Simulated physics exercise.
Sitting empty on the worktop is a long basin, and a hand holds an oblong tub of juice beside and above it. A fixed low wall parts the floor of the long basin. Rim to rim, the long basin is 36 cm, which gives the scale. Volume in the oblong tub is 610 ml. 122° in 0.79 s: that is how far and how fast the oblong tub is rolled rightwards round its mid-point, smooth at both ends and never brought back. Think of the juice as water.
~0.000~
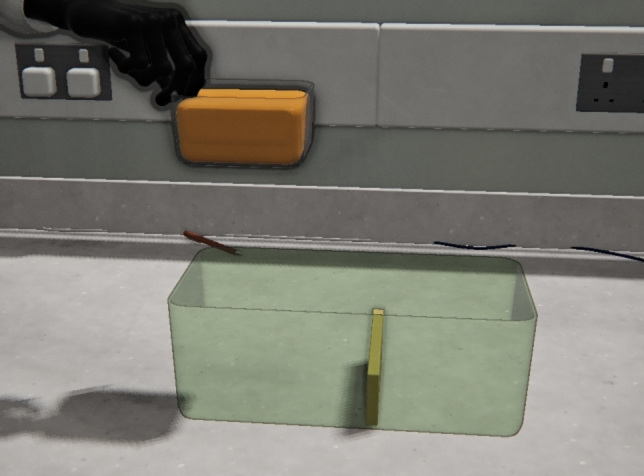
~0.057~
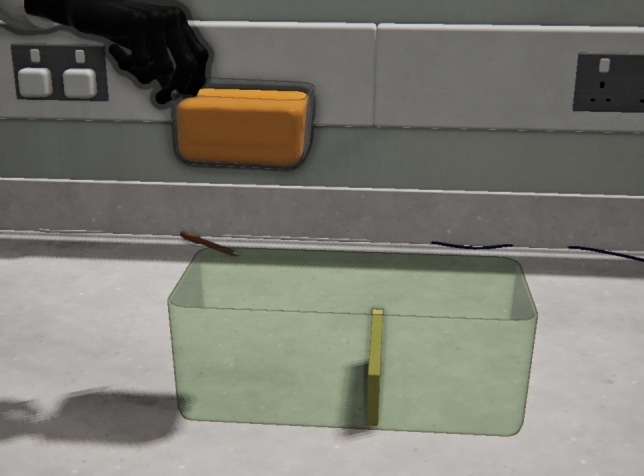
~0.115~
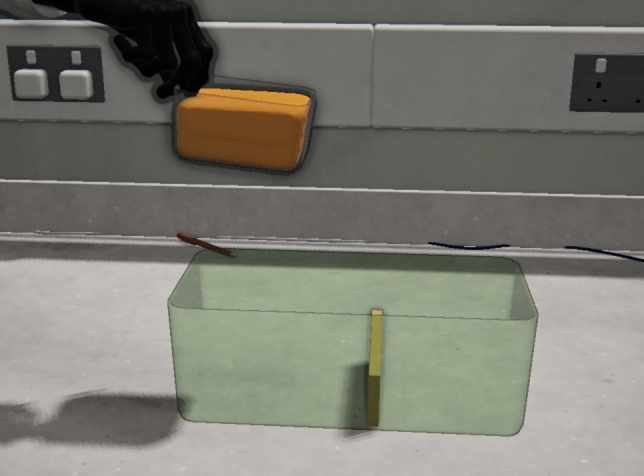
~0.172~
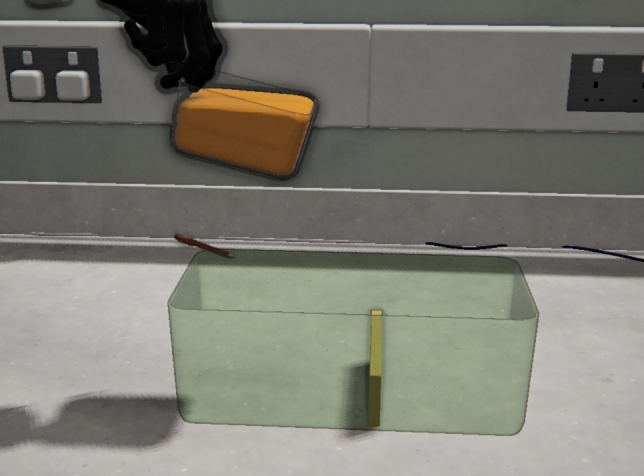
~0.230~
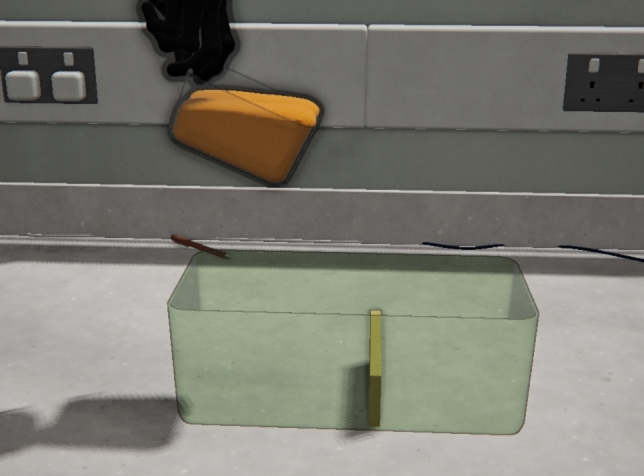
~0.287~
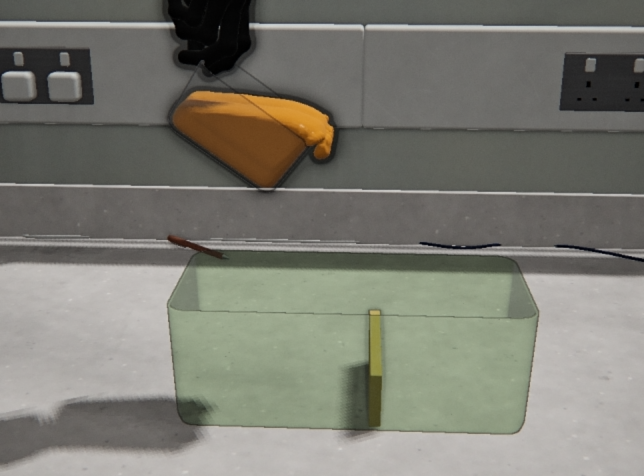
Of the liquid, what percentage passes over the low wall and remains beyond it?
The far part has about 50 per cent.
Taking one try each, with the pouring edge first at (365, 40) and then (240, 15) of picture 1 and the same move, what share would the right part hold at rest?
85 per cent first, 5 per cent second.
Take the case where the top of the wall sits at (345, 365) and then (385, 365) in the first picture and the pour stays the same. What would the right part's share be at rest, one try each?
I'd put it at about 70 per cent for the first and about 45 per cent for the second.
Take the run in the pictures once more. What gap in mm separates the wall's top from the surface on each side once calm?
50 mm left, 46 mm right.
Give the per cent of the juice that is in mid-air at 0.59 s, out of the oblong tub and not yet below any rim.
Roughly 40 percent.
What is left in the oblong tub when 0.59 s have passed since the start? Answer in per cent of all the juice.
Close to 12 percent of the liquid remains at that time.
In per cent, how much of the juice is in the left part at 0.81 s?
I'd say near 46 percent.
After 0.59 s the tilt is 103° and 11 per cent is still to pour, 12 is left of the wall and 36 right of it.
After 0.81 s the tilt is 122° and 0 per cent is still to pour, 45 is left of the wall and 51 right of it.
After 1.04 s the tilt is 122° and 0 per cent is still to pour, 49 is left of the wall and 50 right of it.
After 1.29 s the tilt is 122° and 0 per cent is still to pour, 49 is left of the wall and 50 right of it.
In the end 49 per cent lies left of the wall, 50 right of it and 1 outside.
